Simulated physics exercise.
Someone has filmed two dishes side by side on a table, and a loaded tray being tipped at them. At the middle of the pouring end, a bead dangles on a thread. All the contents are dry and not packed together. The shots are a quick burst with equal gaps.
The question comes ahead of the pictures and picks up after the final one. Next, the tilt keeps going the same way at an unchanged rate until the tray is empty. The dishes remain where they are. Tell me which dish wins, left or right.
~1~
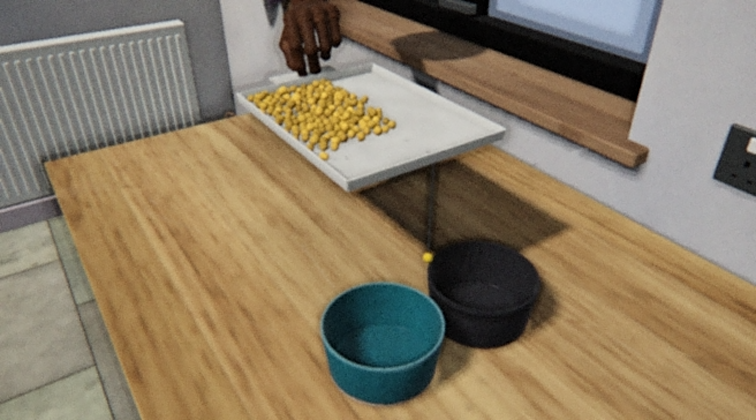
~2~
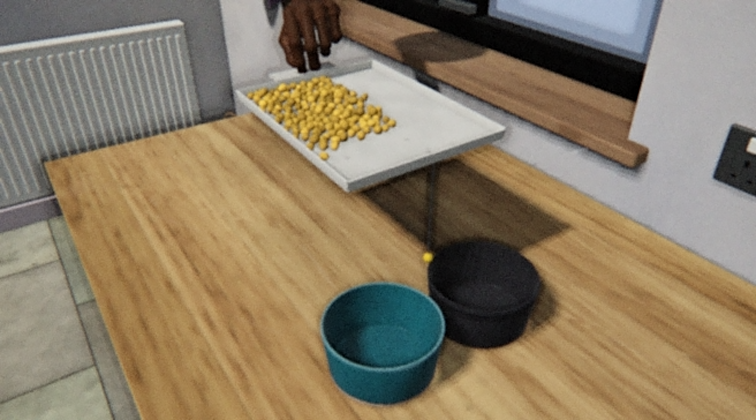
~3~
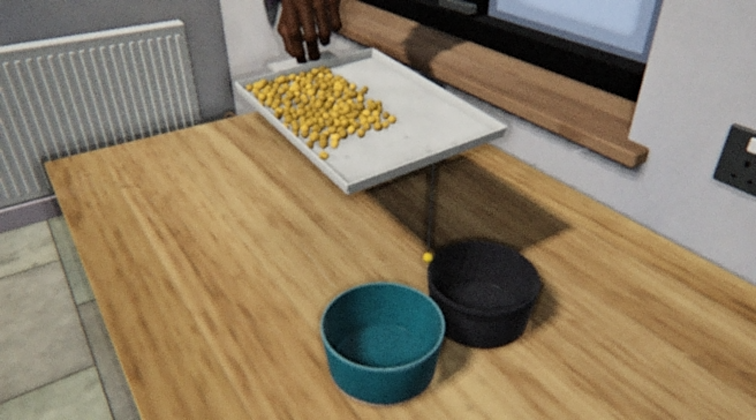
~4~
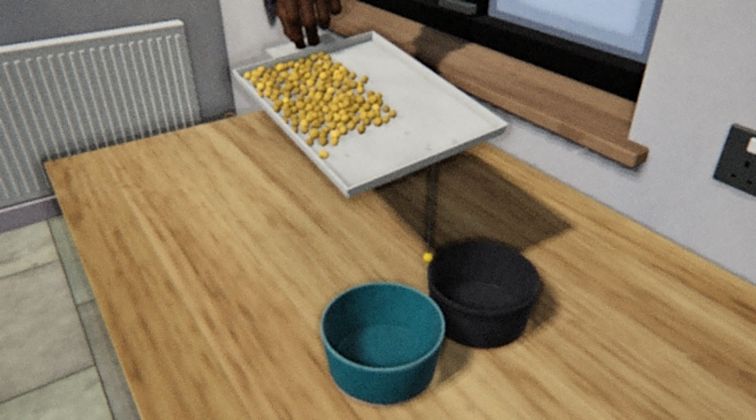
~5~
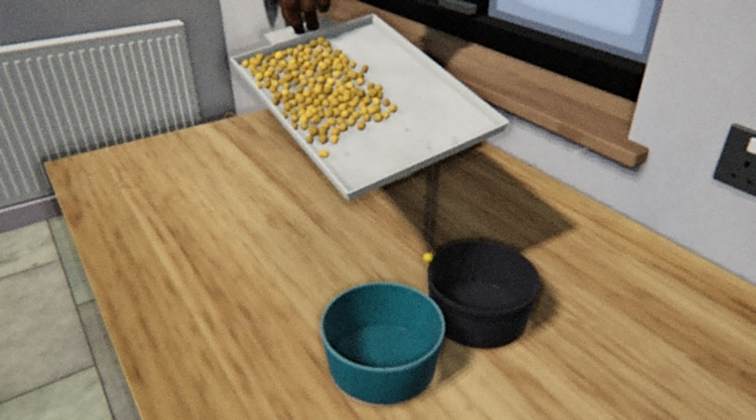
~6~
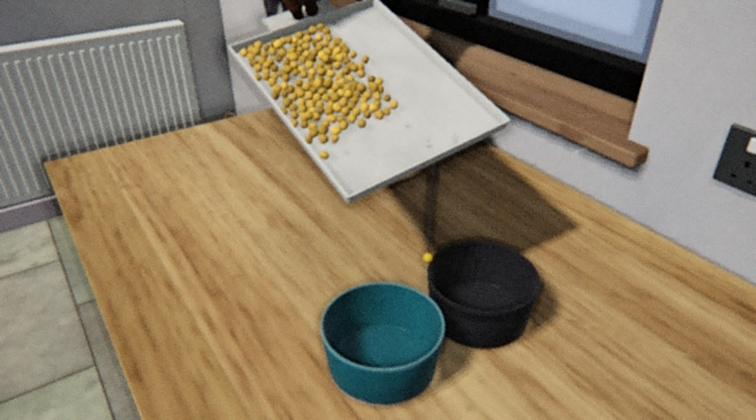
The dish that wins is the left one.
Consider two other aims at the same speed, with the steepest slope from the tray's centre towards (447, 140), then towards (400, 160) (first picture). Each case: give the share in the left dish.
Roughly 0 percent first and 70 percent second.
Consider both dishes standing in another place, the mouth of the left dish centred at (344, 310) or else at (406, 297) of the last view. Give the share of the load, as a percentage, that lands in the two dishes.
Close to 80 in a hundred, then close to 70 in a hundred.
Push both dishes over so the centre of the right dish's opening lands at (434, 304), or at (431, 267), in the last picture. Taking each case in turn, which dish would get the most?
First try: The rightmost dish. Second try: The leftmost dish.
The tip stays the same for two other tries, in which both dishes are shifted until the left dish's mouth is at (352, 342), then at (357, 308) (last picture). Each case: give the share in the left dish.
You'd end up with around 40 per cent and then around 90 per cent.
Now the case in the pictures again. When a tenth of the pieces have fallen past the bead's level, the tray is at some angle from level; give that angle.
Roughly 70 degrees at that moment.
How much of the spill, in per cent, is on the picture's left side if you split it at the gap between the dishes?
I'd say some 80 in a hundred.
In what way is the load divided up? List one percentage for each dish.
Share at the end - left dish ~ 80 %, right dish ~ 0 %.
Soon after the last picture, tray tipped steeply; most on the tray; a stray few in the left dish; a small part in the air.
A little later, tray tipped past a quarter turn; about half on the tray; about a quarter in the left dish; a stray few in the right dish; a stray few outside both; about a quarter in the air.
Later still, tray tipped past a quarter turn; most in the left dish; a stray few in the right dish; a small part outside both.
At rest, tray tipped past a quarter turn; most in the left dish; a stray few in the right dish; a small part outside both.
